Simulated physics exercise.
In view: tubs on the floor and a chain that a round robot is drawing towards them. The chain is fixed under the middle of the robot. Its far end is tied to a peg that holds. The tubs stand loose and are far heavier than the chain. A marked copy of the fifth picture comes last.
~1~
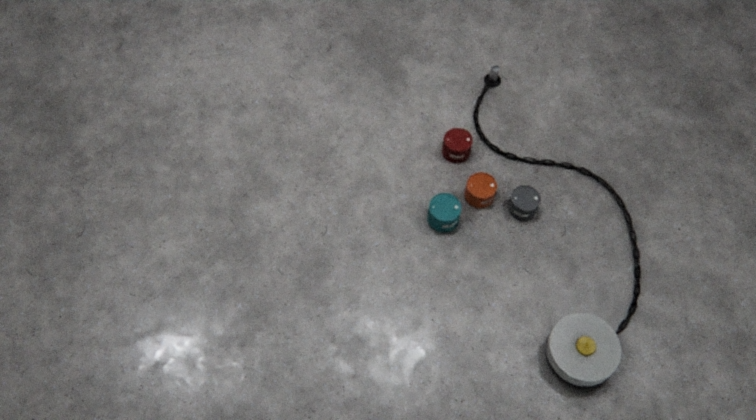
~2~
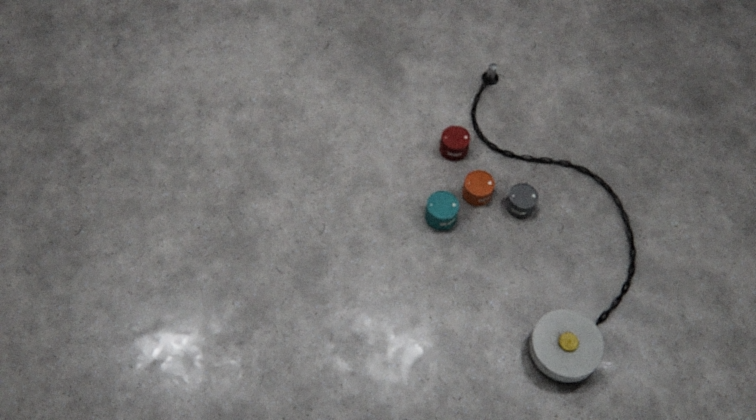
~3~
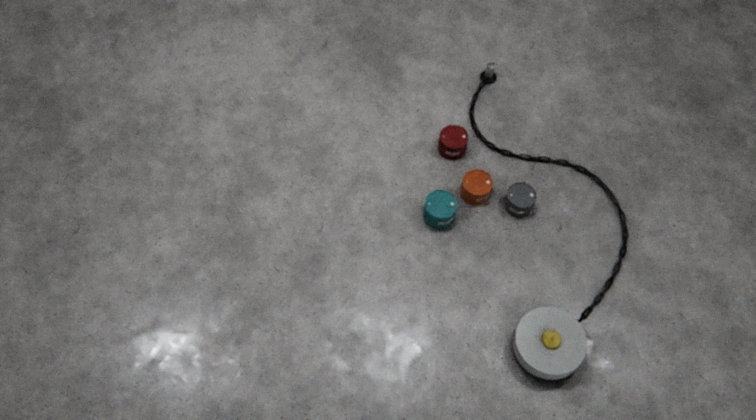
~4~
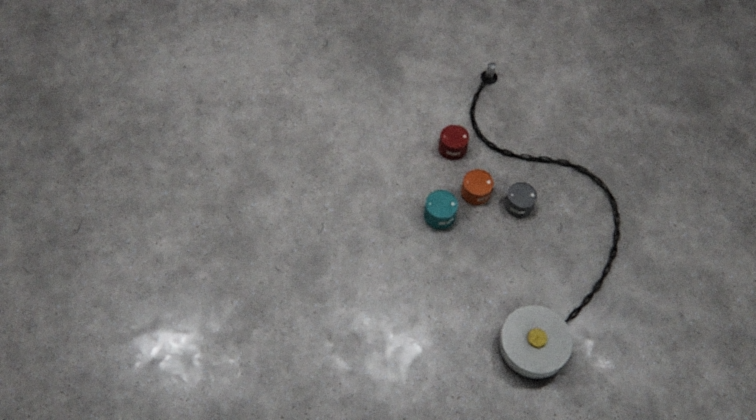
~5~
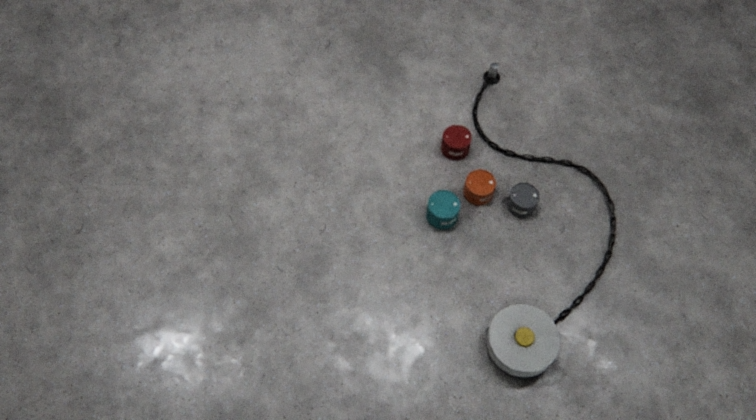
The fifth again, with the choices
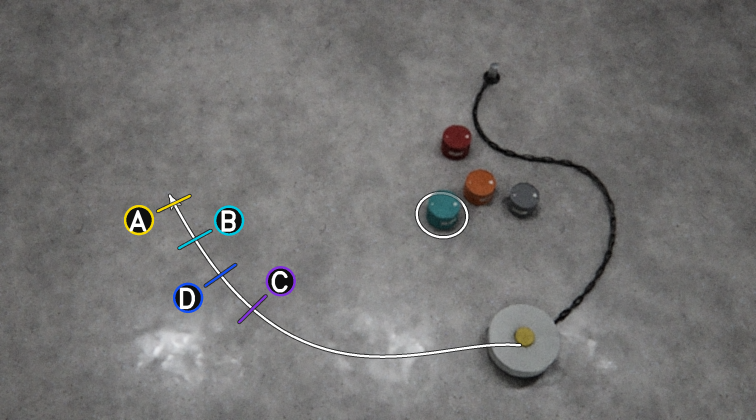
On a grey floor, a round robot slides left, drawing a dark chain towards four tubs.
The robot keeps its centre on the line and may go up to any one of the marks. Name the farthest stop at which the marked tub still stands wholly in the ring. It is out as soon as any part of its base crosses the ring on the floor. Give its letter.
Stop at D.
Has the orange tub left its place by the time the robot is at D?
Yes.
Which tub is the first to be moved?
The grey tub.
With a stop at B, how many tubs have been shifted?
Three.
On the marked copy, A at (174, 203); B at (195, 239); C at (253, 309); D at (221, 275); the ring at (442, 215); the route from (520, 345) via (293, 337) to (170, 196).
Following D. Soon after the start, robot (404, 352); turquoise tub (443, 210).
Later, robot (290, 331); grey tub (515, 198); turquoise tub (443, 210).
In the end, robot (219, 270); orange tub (450, 176); grey tub (478, 183); turquoise tub (443, 210); the turquoise tub is still in its ring.
As for the rest, A drags the ringed tub to (419, 184); B drags the ringed tub to (432, 196); C is safe but short.
